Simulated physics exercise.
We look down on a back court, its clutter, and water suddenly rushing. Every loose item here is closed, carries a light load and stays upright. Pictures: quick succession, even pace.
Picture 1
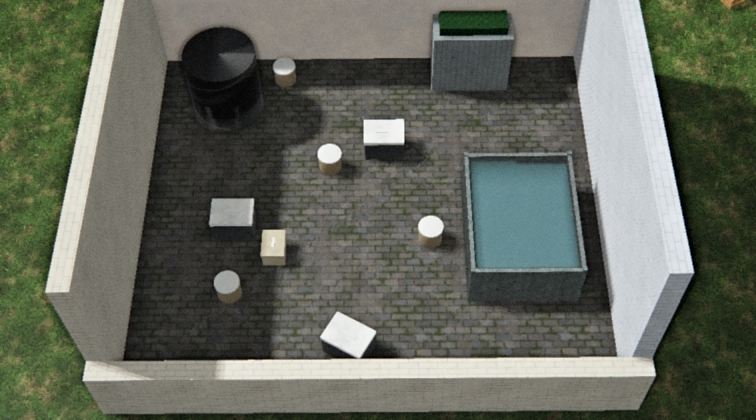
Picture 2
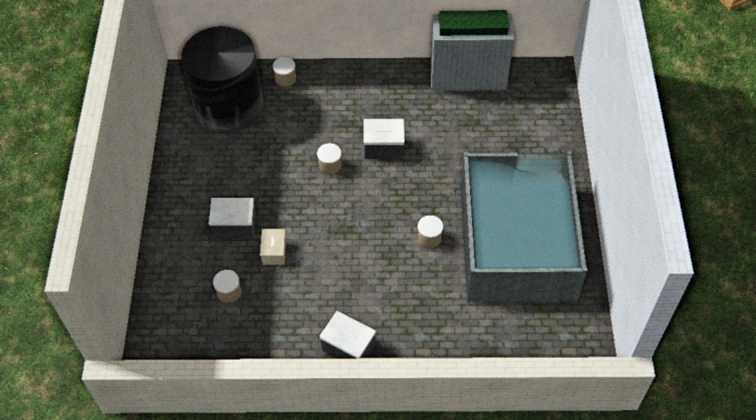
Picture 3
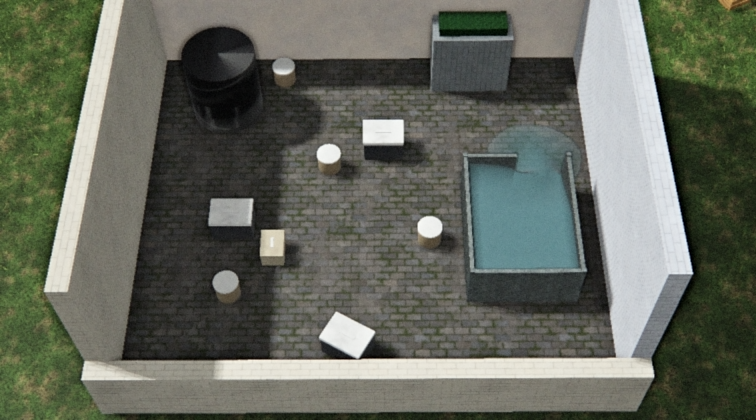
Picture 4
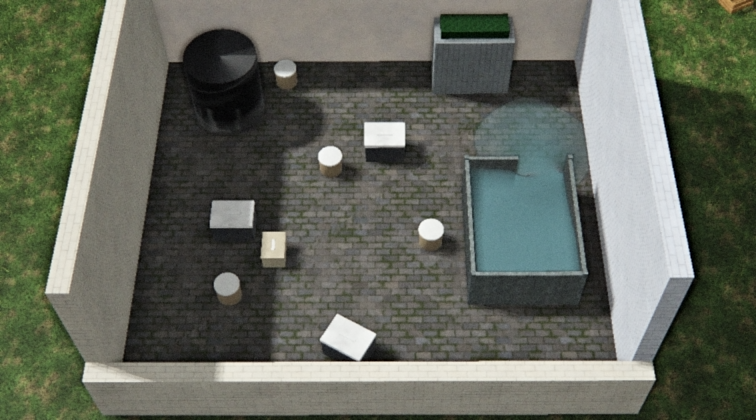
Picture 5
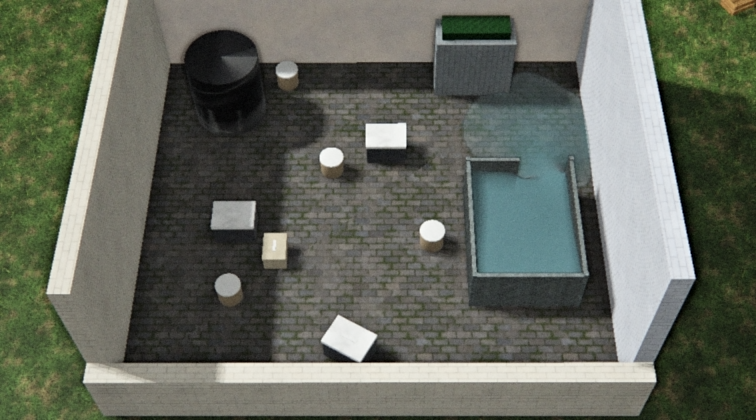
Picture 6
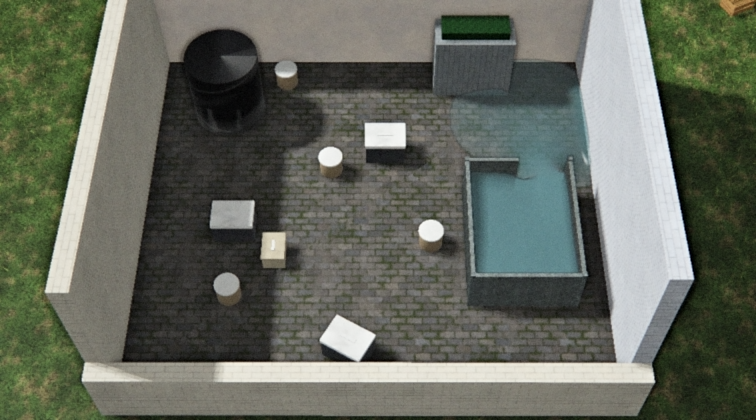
The clip opens on a walled, paved court seen from above, with a raised pool full of water at right among scattered blocks and stools. Water pours through a gap in the pool's far wall, then spreads across the paving toward the planter and right wall, while the scattered objects stay put.
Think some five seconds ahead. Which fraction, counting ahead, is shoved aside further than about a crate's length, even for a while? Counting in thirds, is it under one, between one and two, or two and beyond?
Band-wise it's the bottom band, under a third.
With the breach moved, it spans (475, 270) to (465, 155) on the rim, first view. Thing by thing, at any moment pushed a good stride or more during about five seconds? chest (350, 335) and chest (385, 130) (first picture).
Travelled at least that, then travelled less.
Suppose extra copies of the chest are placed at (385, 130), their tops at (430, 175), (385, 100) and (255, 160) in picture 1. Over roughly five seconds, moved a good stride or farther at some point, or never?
Here's the rundown: Never gets far, sent far off, and finally never gets far.
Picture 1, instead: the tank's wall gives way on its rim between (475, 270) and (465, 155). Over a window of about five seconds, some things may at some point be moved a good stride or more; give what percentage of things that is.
Some 90 per cent.
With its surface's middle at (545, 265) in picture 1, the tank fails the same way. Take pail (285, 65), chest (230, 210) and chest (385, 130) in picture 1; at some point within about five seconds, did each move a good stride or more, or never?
In that order: Pushed that far, no, not that far.
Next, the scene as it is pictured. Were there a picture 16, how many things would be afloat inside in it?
0.
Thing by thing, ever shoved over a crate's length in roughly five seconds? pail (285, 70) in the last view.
Looks like the full distance to me.
A moment on, 0 of 8 are well off their spots; 0 afloat.
Next, 0 of 8 are well off their spots; 0 afloat.
Later, 1 of 8 are well off their spots; 1 afloat.
In the end, 1 of 8 are well off their spots, and 1 have been at some point; 1 afloat.
